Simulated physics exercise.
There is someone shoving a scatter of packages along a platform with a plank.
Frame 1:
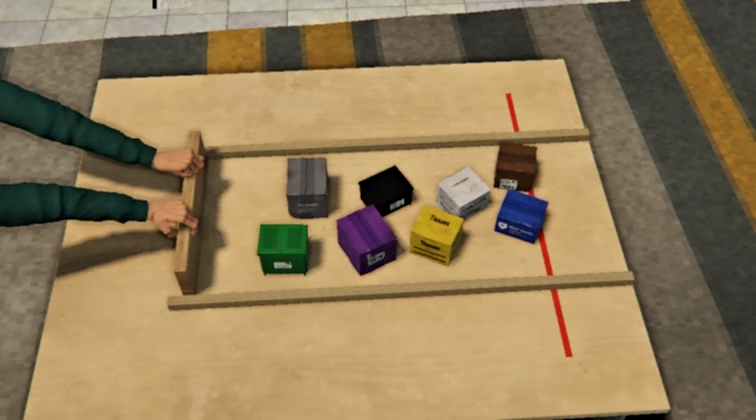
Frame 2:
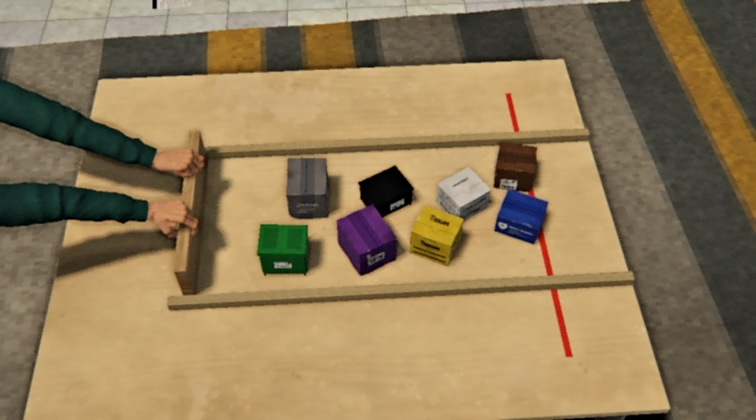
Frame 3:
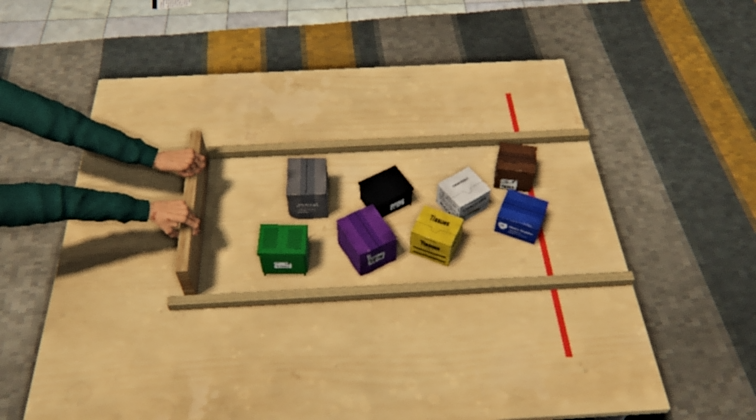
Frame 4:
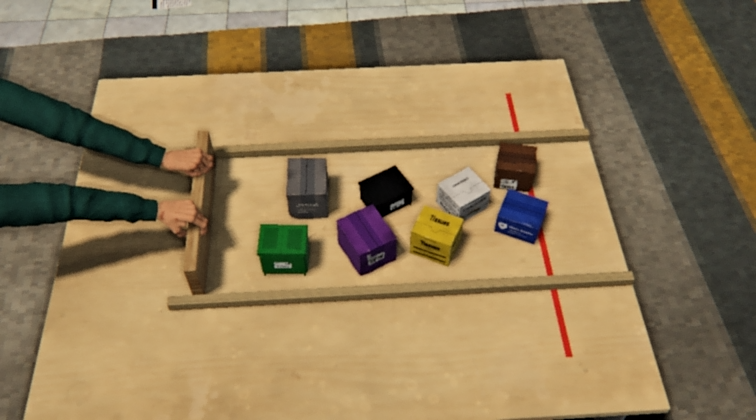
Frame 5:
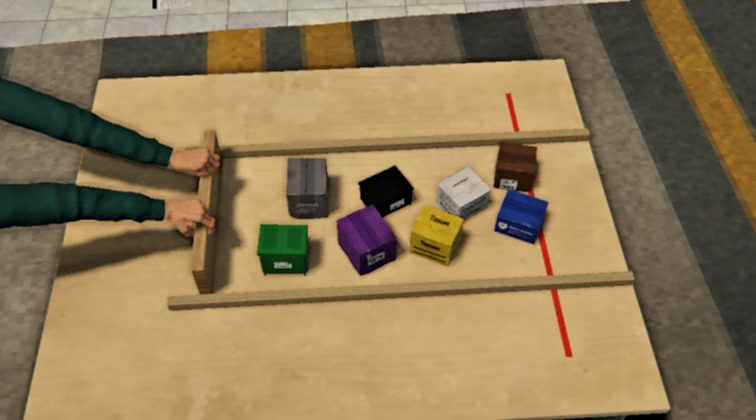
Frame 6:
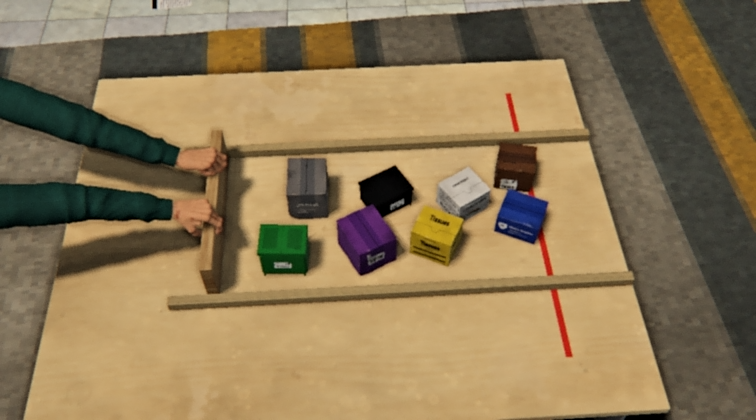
Two hands sliding a wooden plank slightly right between rails on a board, while eight colourful boxes sit still.
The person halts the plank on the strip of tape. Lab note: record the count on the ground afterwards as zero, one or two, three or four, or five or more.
Lost: Three or four.
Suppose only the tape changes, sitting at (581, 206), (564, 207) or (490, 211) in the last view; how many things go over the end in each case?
Down on the ground: 6, 6 and 1.
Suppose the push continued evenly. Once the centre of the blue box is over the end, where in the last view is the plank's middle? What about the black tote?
I'd say about (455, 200) for the first one and about (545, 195) for the second.
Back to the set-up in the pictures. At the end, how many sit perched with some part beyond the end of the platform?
Things overhanging at the end: 3.
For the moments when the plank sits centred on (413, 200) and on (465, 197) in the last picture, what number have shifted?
The count is 8 at the first point and 8 at the second.
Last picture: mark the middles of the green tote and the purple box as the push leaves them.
In the last picture the green tote sits at (569, 234) while the purple box sits at (613, 231).
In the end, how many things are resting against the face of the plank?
2 in contact.
Soon after, none off yet; brown parcel at rest near (515, 167); blue box at rest near (521, 216); white box at rest near (464, 196).
In the end, the number that fall off is three or four; gone, yellow box, white box and blue box.
